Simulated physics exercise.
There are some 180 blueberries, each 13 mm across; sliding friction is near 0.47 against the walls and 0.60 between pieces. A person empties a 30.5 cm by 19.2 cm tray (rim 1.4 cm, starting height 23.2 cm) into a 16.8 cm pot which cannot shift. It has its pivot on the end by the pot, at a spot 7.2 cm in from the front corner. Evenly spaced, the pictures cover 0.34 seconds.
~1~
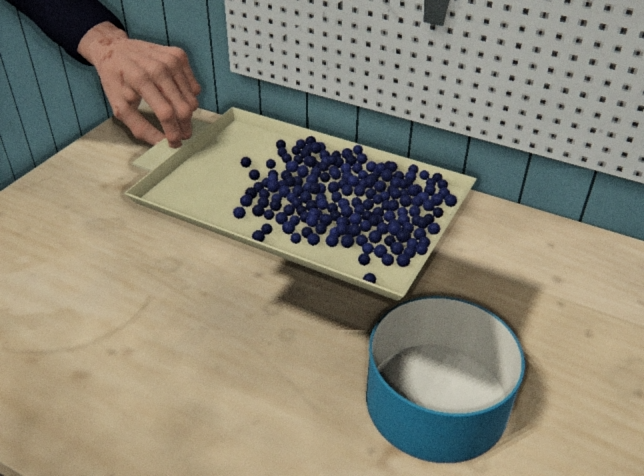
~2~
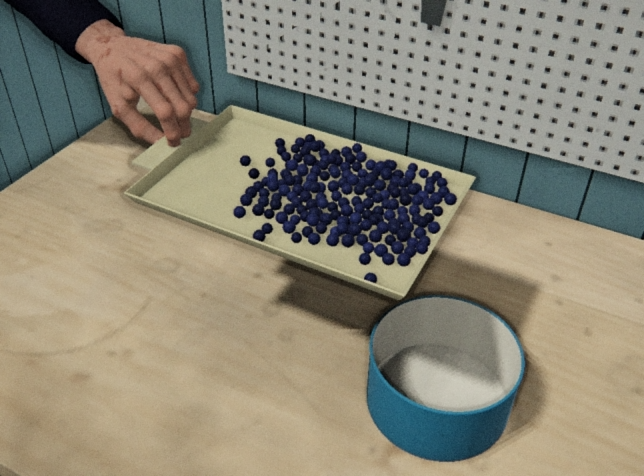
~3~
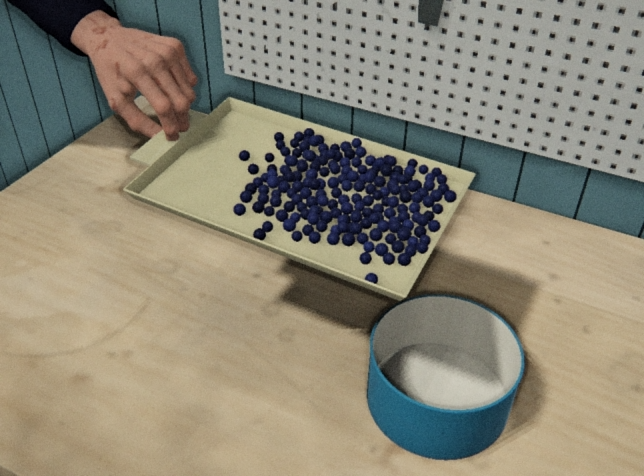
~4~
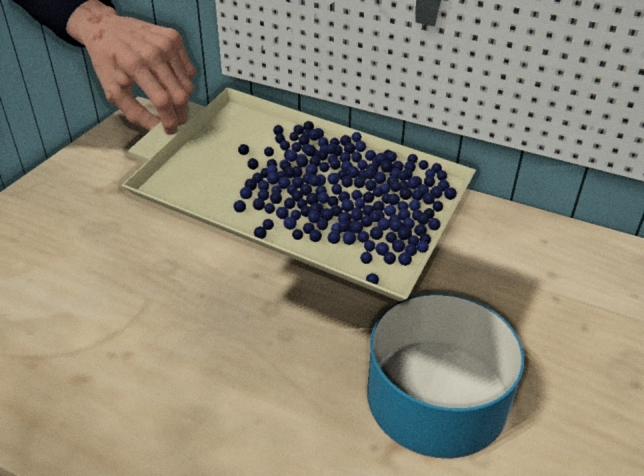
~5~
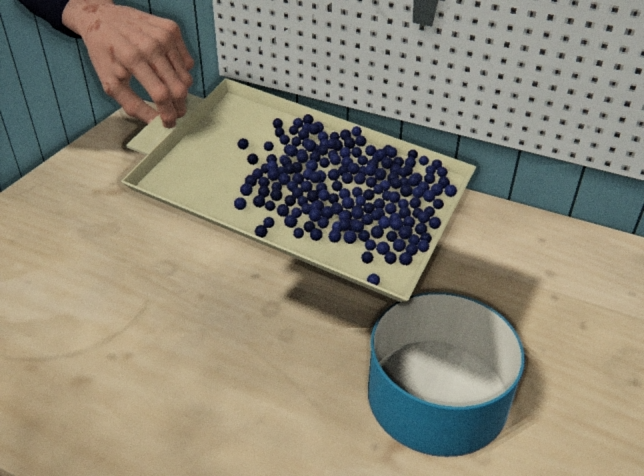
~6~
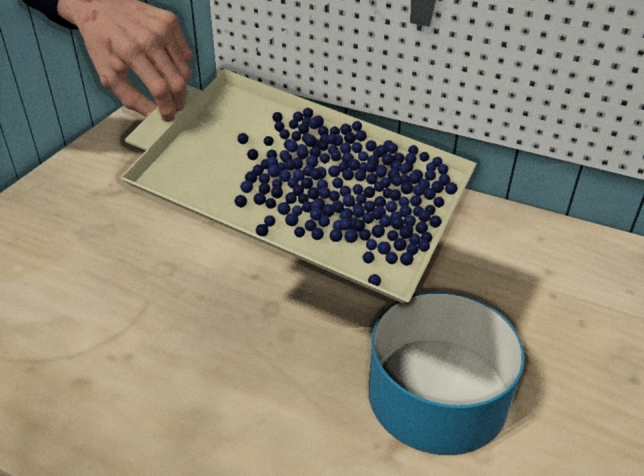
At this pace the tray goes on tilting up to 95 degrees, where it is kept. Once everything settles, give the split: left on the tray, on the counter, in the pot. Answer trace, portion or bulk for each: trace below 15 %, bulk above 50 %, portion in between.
Tray: Trace. Counter: Bulk. Pot: Portion.
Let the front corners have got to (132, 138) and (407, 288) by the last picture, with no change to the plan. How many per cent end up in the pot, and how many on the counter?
Pot 75 % / counter 25 %.
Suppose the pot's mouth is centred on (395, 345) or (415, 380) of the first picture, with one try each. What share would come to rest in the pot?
First try around 35 %, second around 80 %.
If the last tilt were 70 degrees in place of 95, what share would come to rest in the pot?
Around 25 per cent, then.
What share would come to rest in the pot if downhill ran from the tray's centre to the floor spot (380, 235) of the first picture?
Around 75 percent of them.
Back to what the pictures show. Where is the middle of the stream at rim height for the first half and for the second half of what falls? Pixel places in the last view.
Roughly (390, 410) to begin with, later roughly (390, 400).
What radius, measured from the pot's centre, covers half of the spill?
Distance: Around 16 cm.
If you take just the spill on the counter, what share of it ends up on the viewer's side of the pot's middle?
Some 100 per cent.
Then, 0.93 s after the last picture, tilt 50 degrees; the tray holds 95 %, the pot 0 %.
Then, 1.54 s after the last picture, tilt 76 degrees; the tray holds 20 %, the pot 15 %.
Then, 2.21 s after the last picture, tilt 95 degrees; the tray holds 0 %, the pot 30 %.
In the end, tray 0 %, counter 70 %, pot 30 %.
